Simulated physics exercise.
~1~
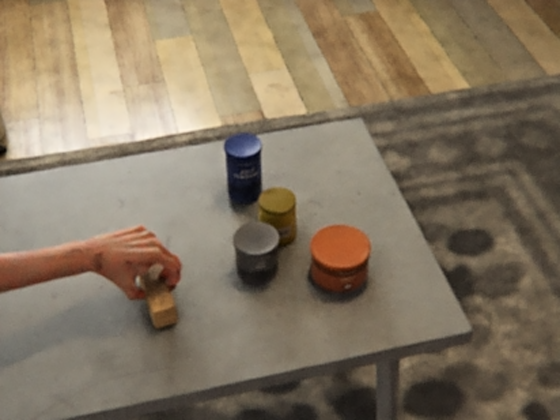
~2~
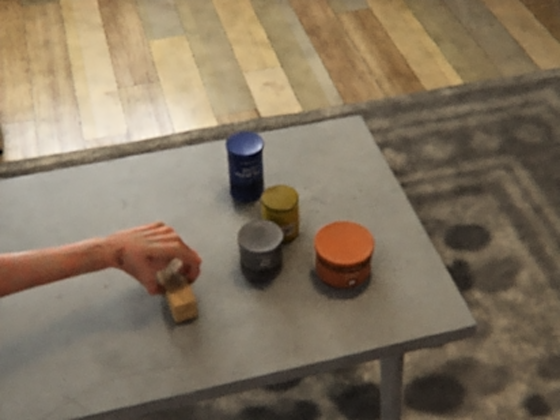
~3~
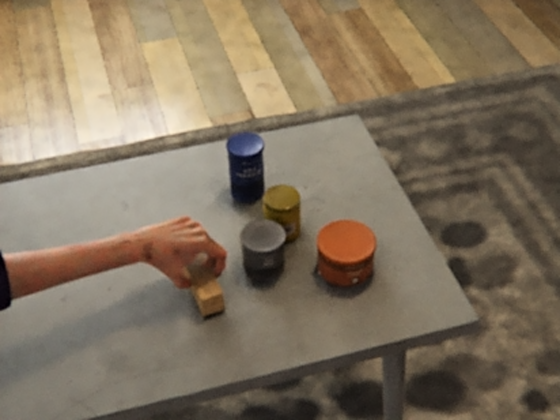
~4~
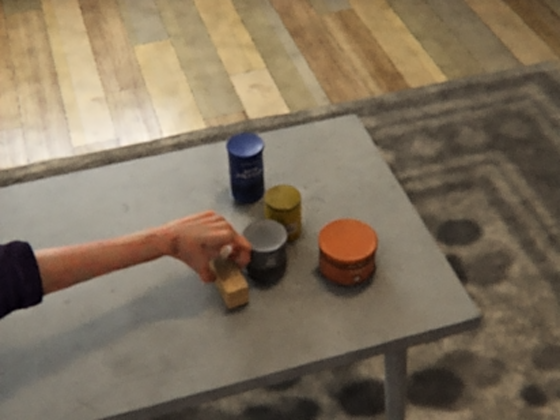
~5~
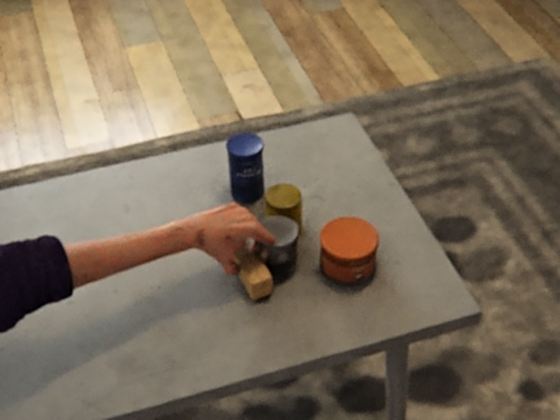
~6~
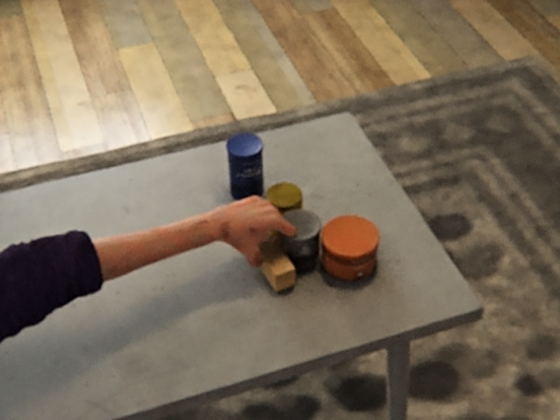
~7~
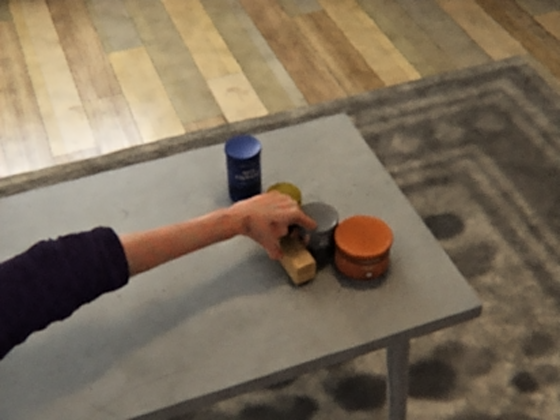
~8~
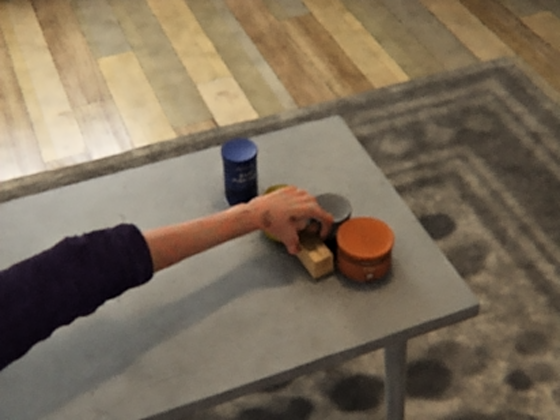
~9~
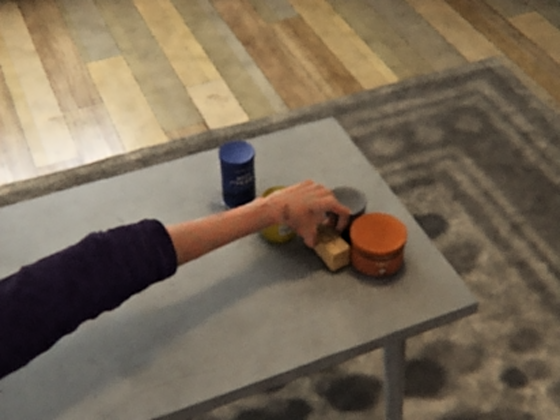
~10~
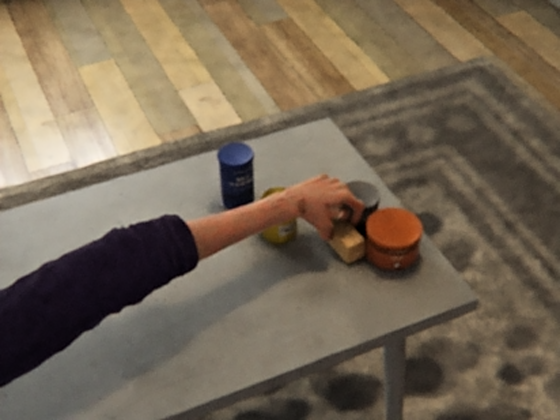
A hand slides a wooden block rightward across a grey table, pushing a grey tin, then an orange tub, towards the edge.
